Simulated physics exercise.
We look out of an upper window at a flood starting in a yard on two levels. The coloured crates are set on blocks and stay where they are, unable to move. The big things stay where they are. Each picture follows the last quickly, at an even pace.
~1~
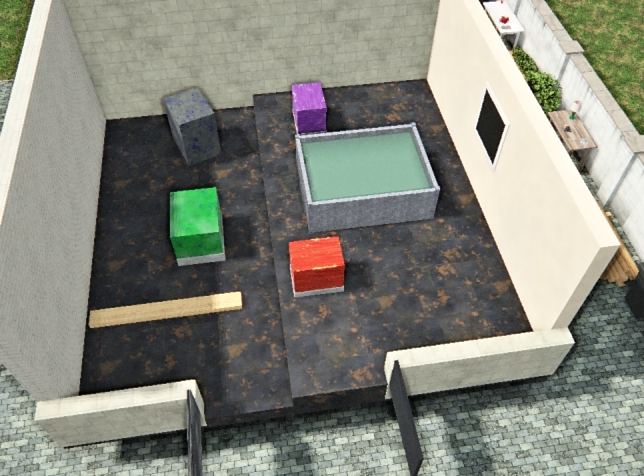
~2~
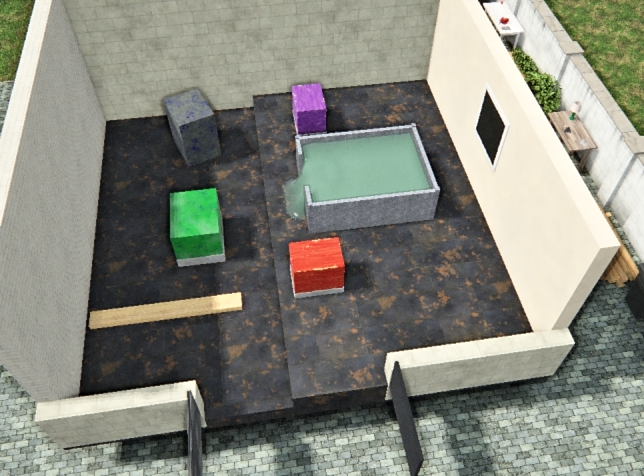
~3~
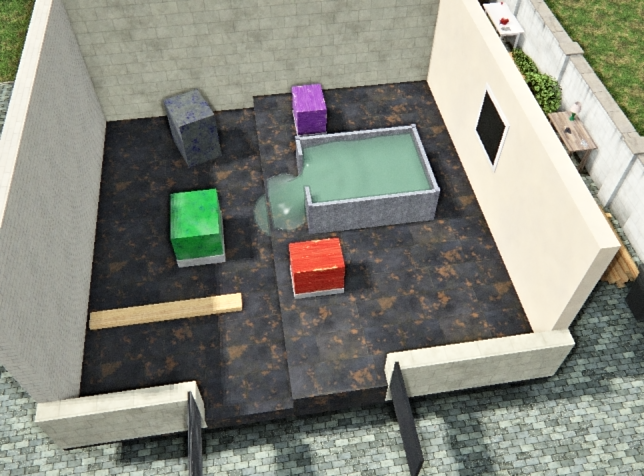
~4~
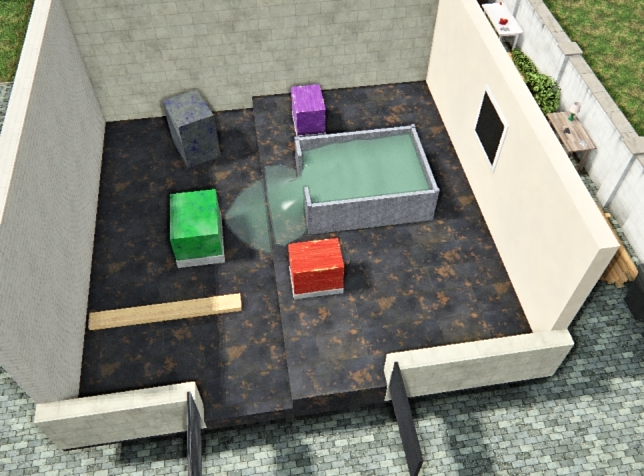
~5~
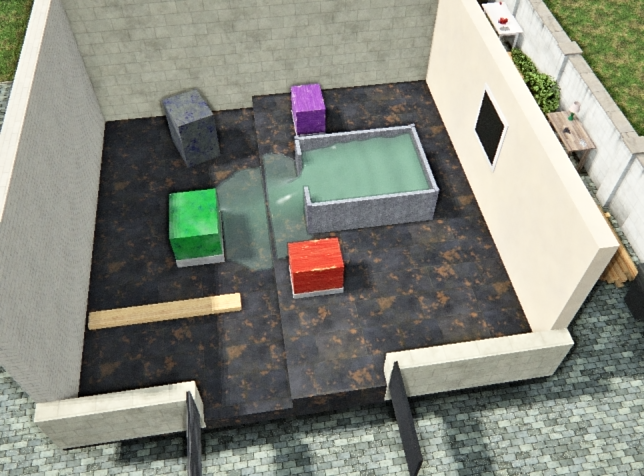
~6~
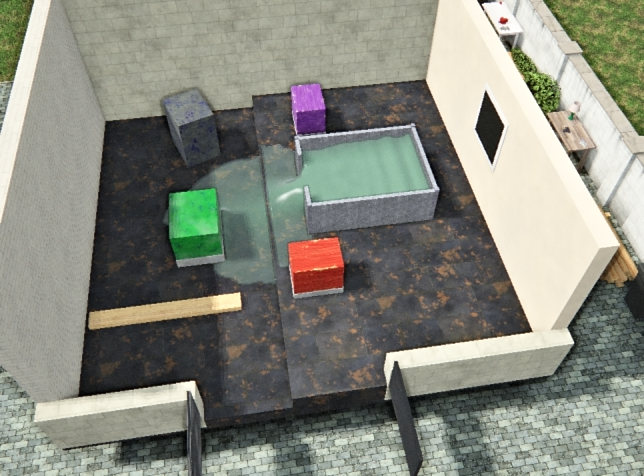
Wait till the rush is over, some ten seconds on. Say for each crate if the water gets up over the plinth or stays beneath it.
At the purple crate the water stays beneath; at the red crate the water stays beneath; at the green crate the water gets over.
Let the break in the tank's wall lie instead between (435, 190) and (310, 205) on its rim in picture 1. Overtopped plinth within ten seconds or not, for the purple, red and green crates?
The purple crate is reached; the red crate is reached; the green crate is not reached.
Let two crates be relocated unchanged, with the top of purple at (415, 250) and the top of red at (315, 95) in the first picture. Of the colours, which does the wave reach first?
First: The green-painted one.
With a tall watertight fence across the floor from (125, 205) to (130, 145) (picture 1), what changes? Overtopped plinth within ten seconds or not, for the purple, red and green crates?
Result: Purple is left alone, red is left alone, green gets reached.
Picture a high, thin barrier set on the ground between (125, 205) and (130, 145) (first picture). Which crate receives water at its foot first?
Answer: The crate marked green.
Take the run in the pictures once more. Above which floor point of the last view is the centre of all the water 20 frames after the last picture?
Around pixel (262, 205) of the last picture.
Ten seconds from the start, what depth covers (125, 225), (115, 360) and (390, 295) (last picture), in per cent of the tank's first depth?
Approx. values, in order: 14 %, 2 %, 0 %.
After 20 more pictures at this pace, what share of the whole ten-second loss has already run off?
I'd say about 25 per cent.
A moment on, water covers 20 % of the floor; the purple crate not reached, the red crate water round its plinth, the green crate water round its plinth.
Next, water covers 35 % of the floor; the purple crate not reached, the red crate water round its plinth, the green crate water round its plinth.
Then, water covers 40 % of the floor; the purple crate not reached, the red crate water round its plinth, the green crate water round its plinth.
Later, water covers 50 % of the floor; the purple crate not reached, the red crate water round its plinth, the green crate water round its plinth.
In the end, water covers 50 % of the floor; the purple crate stayed above the water, the red crate stayed above the water, the green crate was topped.
